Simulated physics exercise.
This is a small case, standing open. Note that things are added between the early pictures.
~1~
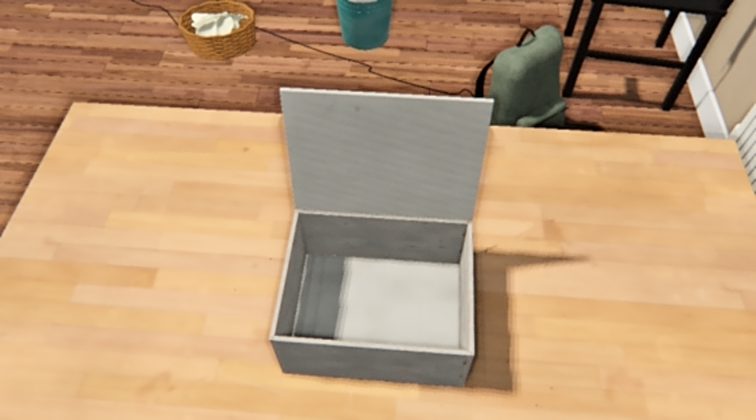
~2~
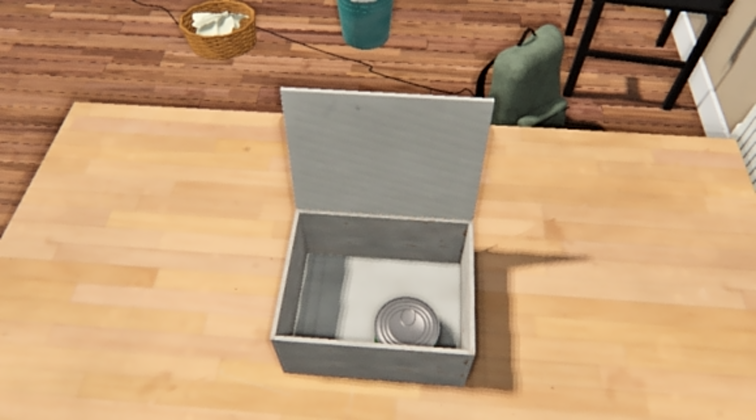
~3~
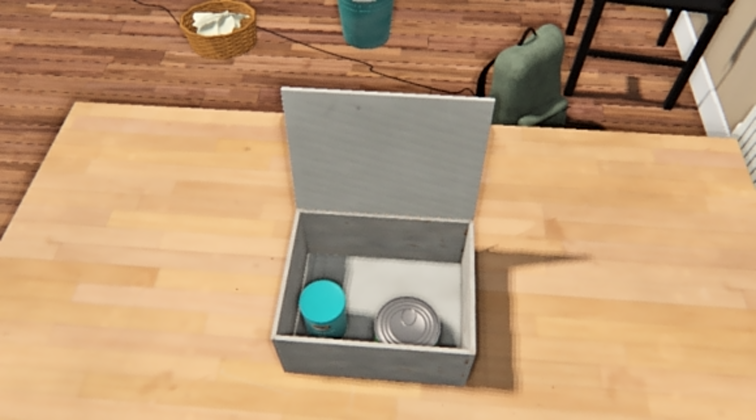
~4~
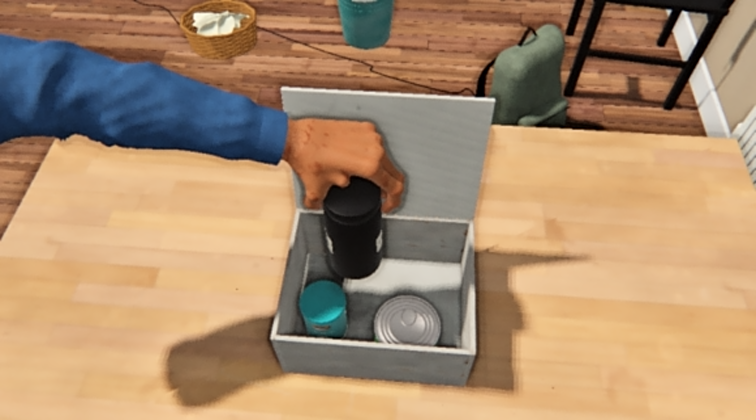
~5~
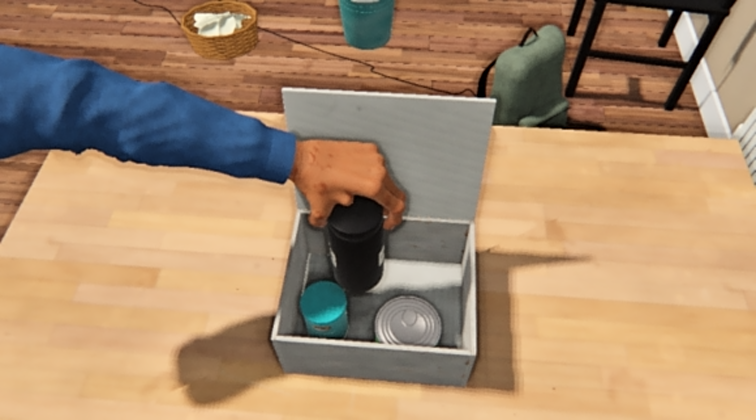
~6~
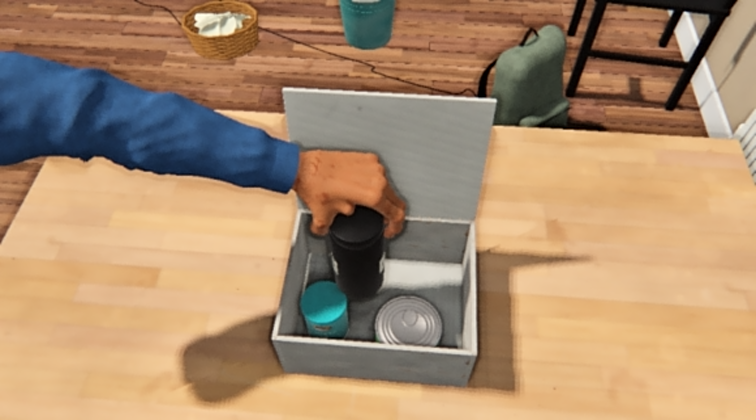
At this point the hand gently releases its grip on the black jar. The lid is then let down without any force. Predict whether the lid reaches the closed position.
It does reach it.
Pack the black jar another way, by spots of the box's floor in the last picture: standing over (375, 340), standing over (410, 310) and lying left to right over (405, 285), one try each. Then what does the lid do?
Try 1: Lid not shut; try 2: Lid not shut; try 3: Lid shut.
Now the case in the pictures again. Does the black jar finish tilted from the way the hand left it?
In the end, it winds up askew.
Then, 0.40 s past the last view, black jar rocked 53° from its first pose near (405, 268).
Then, 1.30 s past the last view, lid 80° above the rim; black jar on its side near (413, 272).
Then, 1.70 s past the last view, lid 47° above the rim; black jar on its side near (413, 272).
Then, 2.00 s past the last view, lid 10° above the rim; black jar on its side near (413, 272).
Finally, lid shut; down or leaning hard in the box, black jar; the other 2 still in place. Final places as the last picture's camera would see them, black jar near (414, 272).
